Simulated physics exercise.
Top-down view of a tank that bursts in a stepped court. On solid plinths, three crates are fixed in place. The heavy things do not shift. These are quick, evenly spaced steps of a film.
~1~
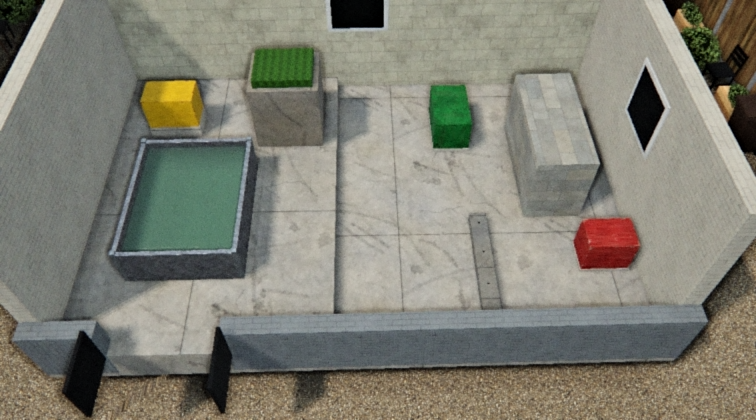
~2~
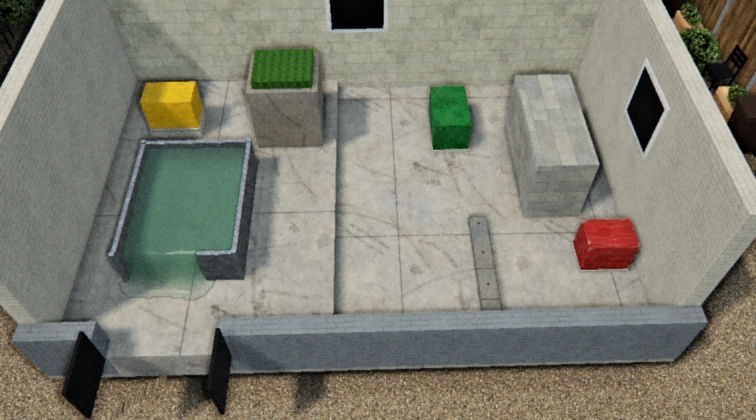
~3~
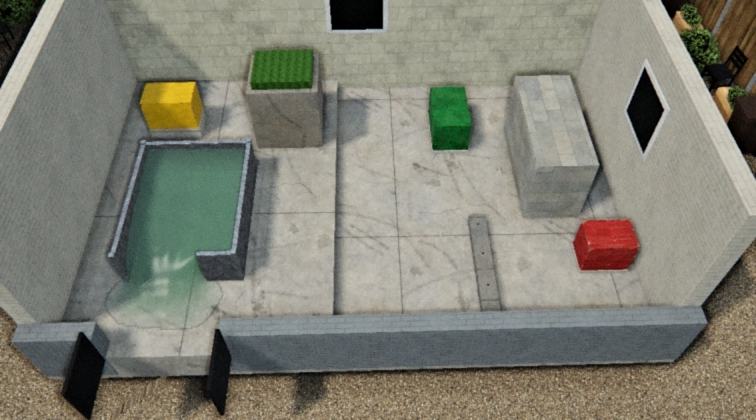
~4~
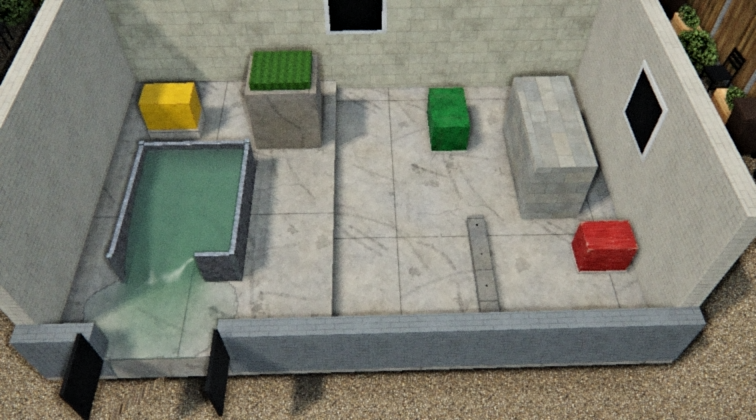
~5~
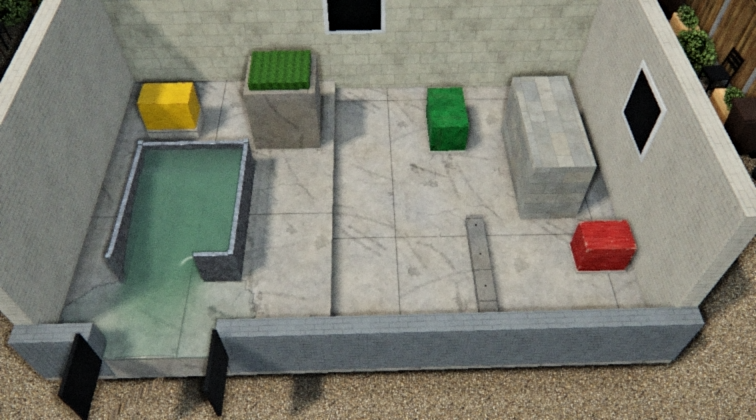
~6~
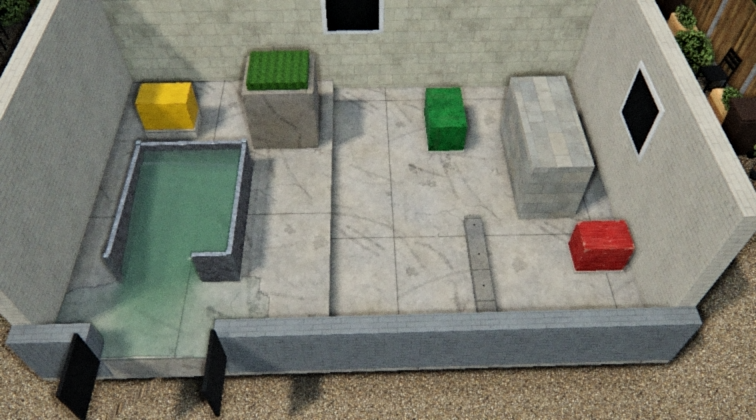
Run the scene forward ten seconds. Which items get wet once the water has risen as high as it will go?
The red crate remains dry, the green crate remains dry, the yellow crate remains dry.
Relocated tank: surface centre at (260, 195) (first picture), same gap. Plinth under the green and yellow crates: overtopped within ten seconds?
The green crate is reached, and the yellow crate is not reached.
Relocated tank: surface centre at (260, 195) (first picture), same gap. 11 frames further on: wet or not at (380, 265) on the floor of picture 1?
By that frame the spot is drenched.
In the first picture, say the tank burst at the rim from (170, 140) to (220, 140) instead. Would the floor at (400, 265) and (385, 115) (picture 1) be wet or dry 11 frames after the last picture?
Result, in order - parched, waterlogged.
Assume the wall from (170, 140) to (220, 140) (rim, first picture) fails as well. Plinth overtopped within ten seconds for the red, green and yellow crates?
Here goes: Red crate - hit; green crate - hit; yellow crate - hit.
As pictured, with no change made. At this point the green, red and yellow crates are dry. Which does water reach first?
Answer: The yellow one.
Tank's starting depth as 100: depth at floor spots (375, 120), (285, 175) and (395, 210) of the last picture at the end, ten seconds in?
In that order: 2, 2 and 0 per cent.
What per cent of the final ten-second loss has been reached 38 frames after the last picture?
About 85 per cent.
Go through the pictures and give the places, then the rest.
Still water in the water tank at (187, 196), in the first frame.
The front is at (207, 285), out from the gap at (165, 271), in the second frame.
Water pours out at (165, 272) and has run to a hidden place, in the third frame.
The front is at a hidden place, out from the gap at (164, 273), in the fourth frame.
The front is at a hidden place, out from the gap at (163, 273), in the fifth frame.
Water pours out at (161, 273) and has run to a hidden place, in the sixth frame.
A moment on, water covers 10 % of the floor; the red crate not reached, the green crate not reached, the yellow crate not reached.
Next, water covers 10 % of the floor; the red crate not reached, the green crate not reached, the yellow crate not reached.
Then, water covers 15 % of the floor; the red crate not reached, the green crate not reached, the yellow crate water round its plinth.
Later, water covers 25 % of the floor; the red crate not reached, the green crate not reached, the yellow crate water round its plinth.
In the end, water covers 30 % of the floor; the red crate stayed above the water, the green crate stayed above the water, the yellow crate stayed above the water.
